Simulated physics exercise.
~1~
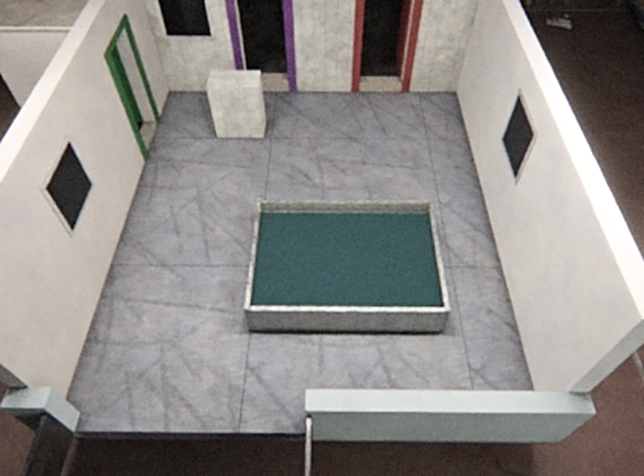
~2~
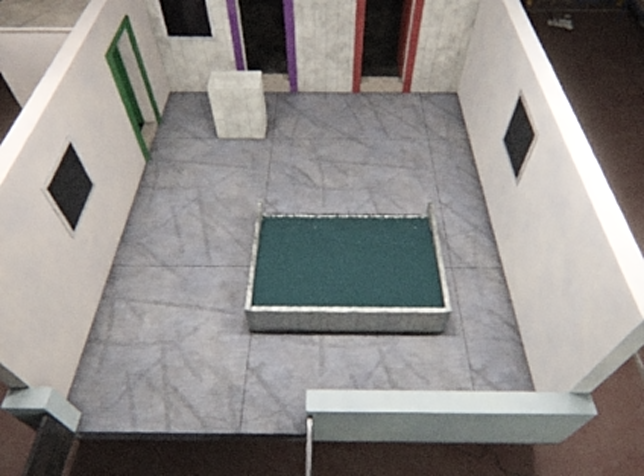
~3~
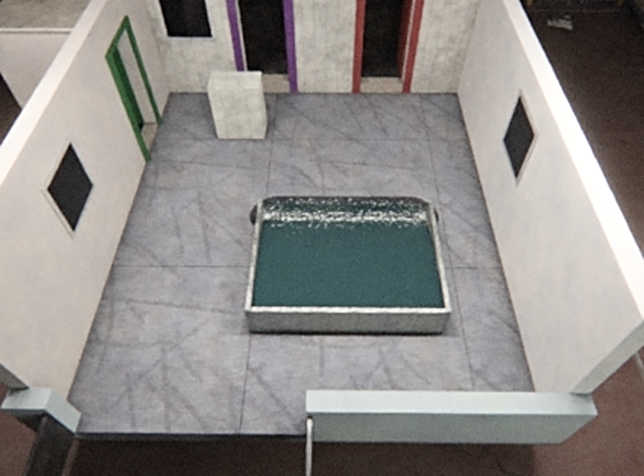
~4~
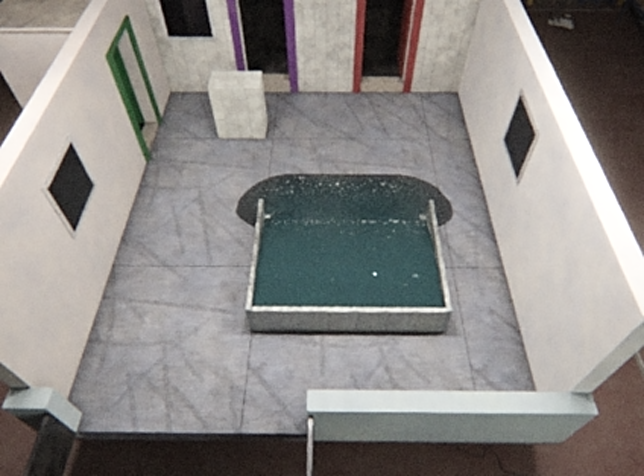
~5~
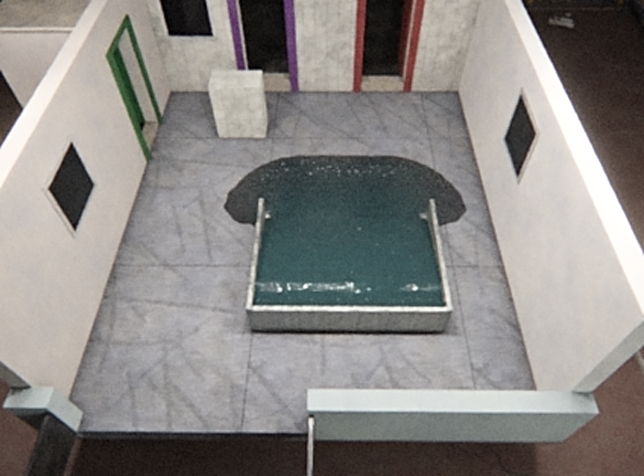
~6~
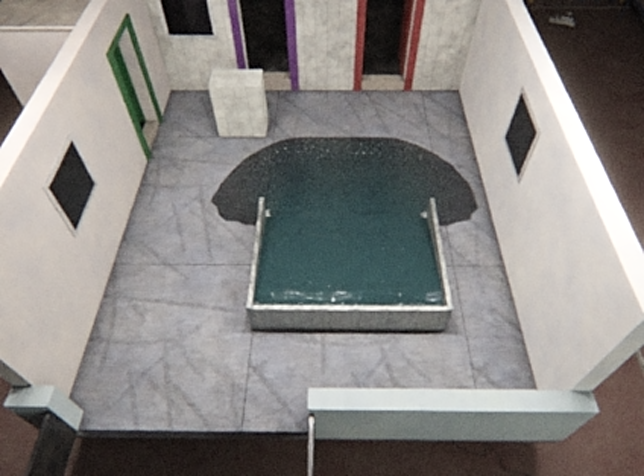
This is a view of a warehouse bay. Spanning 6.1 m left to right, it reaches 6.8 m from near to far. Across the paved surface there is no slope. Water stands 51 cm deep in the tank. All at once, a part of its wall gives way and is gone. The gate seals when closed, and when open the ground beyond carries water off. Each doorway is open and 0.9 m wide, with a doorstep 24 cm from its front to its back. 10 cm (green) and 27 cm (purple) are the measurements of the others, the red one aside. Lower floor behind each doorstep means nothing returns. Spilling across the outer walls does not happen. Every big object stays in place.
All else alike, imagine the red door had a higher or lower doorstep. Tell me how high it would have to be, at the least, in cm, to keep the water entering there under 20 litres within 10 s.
It would have to be about 21 cm.
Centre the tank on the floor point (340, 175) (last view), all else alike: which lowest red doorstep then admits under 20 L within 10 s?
I'd put it at close to 29 cm.
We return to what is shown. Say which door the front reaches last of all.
Answer: Green door.
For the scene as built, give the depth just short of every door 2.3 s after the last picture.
Depths, in cm - green: 13, purple: 20, red: 23.
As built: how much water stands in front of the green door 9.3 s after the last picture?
Lab note: Depth approx. 7.0 cm.
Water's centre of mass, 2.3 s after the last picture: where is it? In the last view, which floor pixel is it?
I'd say around (337, 160).
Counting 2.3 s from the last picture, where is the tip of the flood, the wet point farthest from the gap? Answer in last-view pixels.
At about (170, 93).
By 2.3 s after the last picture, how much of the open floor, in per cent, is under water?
About 50 per cent.
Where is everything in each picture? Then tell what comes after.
The first picture shows the tank at (346, 254) is whole and still, 51 cm deep; the red door at (384, 48) is dry.
In the second picture, the gap is on the far side, the front 0.2 m out at a hidden place; the back of the tank holds 51 cm.
In the third picture, water pours out on the far side and has run 0.6 m, to (272, 201); about 9 cm deep outside, 51 cm at the back.
In the fourth picture, the gap is on the far side, the front 1.1 m out at (282, 178); the back of the tank holds 51 cm.
In the fifth picture, the front is at (297, 159), 1.6 m from the gap on the far side; 5.0 m2 of floor is wet, 48 cm left at the back.
In the sixth picture, the gap is on the far side, the front 2.1 m out at (295, 141); the back of the tank holds 42 cm; the red door at (387, 46), 3.8 m from the gap, is still 1.6 m from the nearest water.
Then, 0.7 s after the last picture water covers 40 % of the floor, deepest (20 cm) near (311, 218); 8 cm at the red door, 0 litres in over its 20 cm doorstep.
Then, 2.3 s after the last picture water covers 50 % of the floor, deepest (32 cm) near (453, 93); 23 cm at the red door, 18 litres in over its 20 cm doorstep.
Then, 9.3 s after the last picture water covers 95 % of the floor, deepest (10 cm) near (66, 410); 5 cm at the red door, 24 litres in over its 20 cm doorstep.
At the red door as built, the water peaked near 26 cm, 1.5 s after the last picture.
Run again over the same 10 s with other heights there, 42 litres in over 18 cm, 4 litres over 24.5 cm. The limit of 20 litres is kept from about 21 cm up.
